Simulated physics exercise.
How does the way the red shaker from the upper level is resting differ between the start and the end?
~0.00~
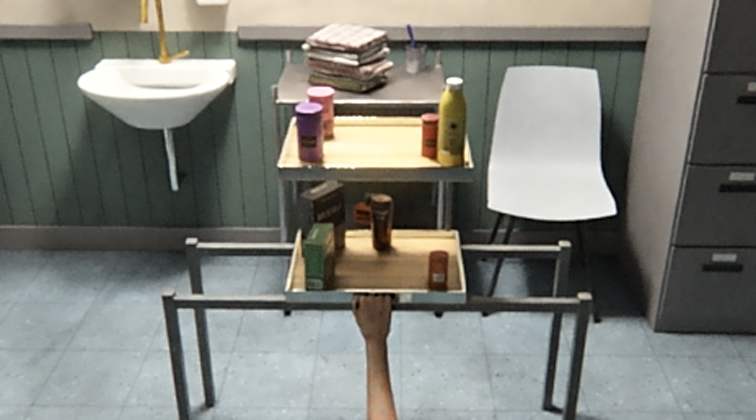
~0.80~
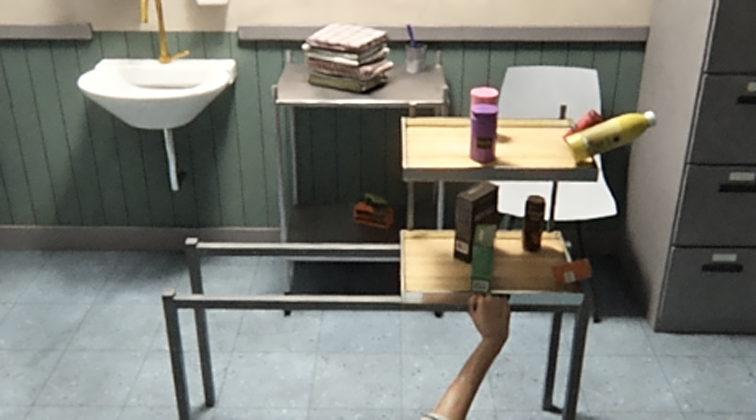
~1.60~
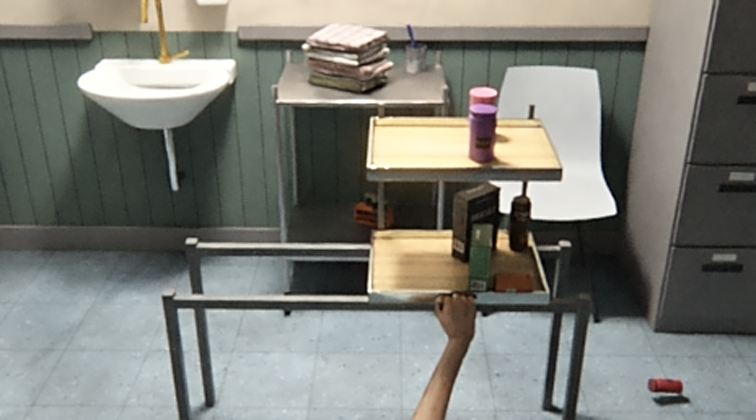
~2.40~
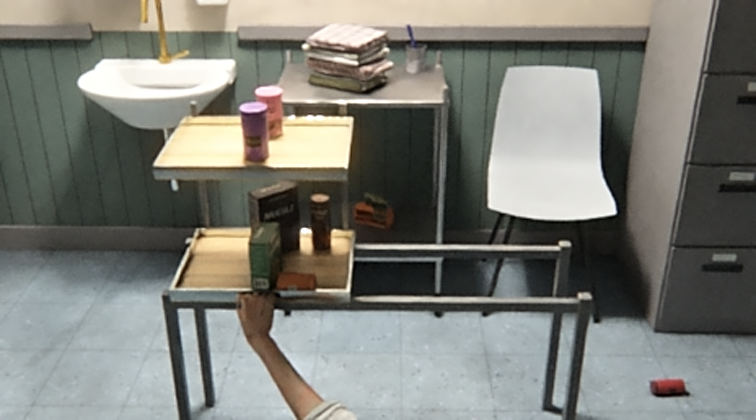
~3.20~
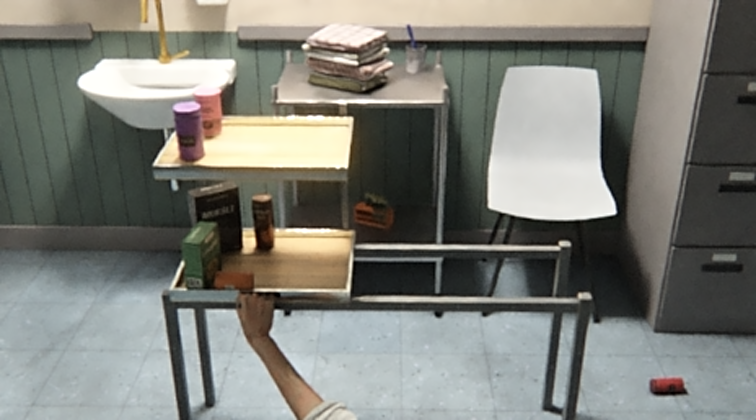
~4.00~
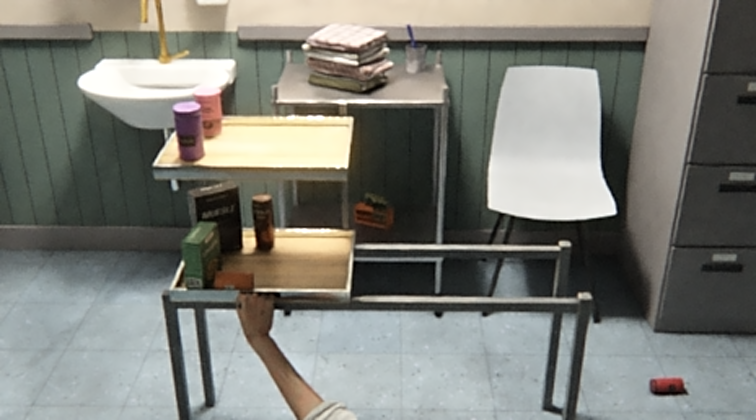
At the start the red shaker stands upright on the upper level of the tray. At the end it lies on its side on the floor to the right.
